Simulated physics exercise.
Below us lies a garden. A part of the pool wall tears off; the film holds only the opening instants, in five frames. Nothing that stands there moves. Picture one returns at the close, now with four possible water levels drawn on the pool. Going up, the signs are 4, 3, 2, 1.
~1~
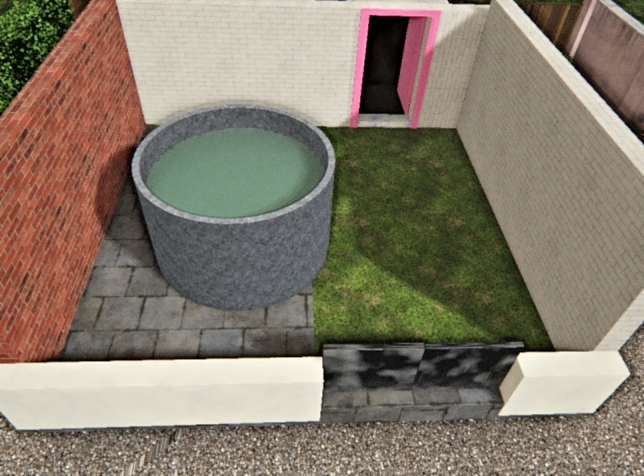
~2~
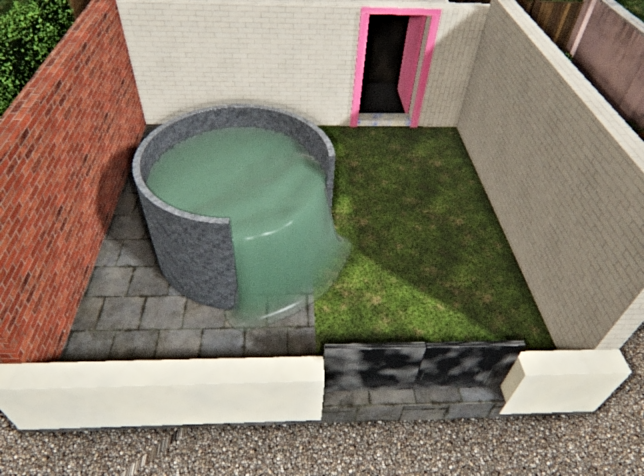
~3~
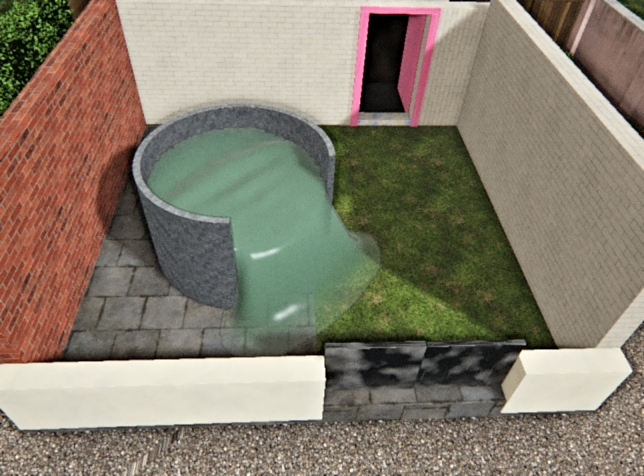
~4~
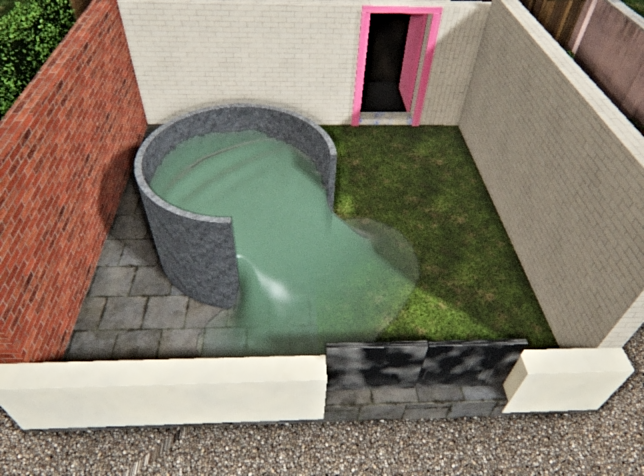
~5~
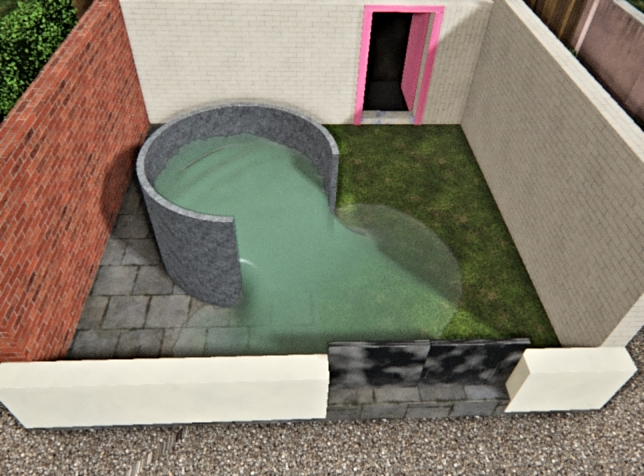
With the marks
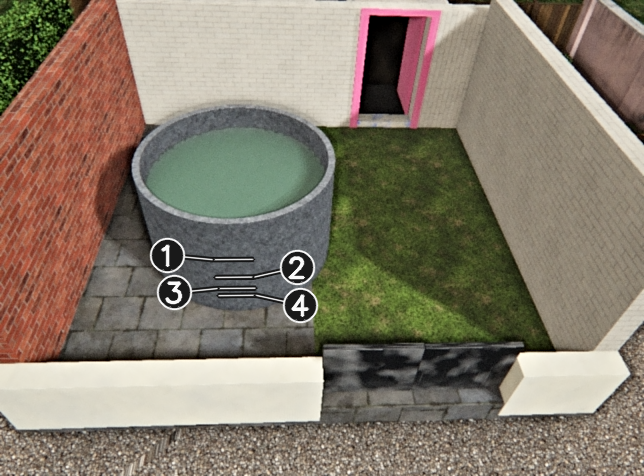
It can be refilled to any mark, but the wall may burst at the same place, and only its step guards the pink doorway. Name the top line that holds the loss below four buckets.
Use mark 2.
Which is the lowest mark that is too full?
1 it is.
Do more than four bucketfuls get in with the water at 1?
Yes, that goes wrong.
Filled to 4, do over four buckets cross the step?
No.
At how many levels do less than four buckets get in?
Three of the four.
In white, 1 at (232, 259); 2 at (235, 277); 3 at (236, 288); 4 at (237, 295); from the bottom up 4, 3, 2, 1.
For mark 1, about 10 bucketfuls get in.
For mark 2, a bucket or two gets in.
For mark 3, nothing gets over.
For mark 4, nothing gets over.
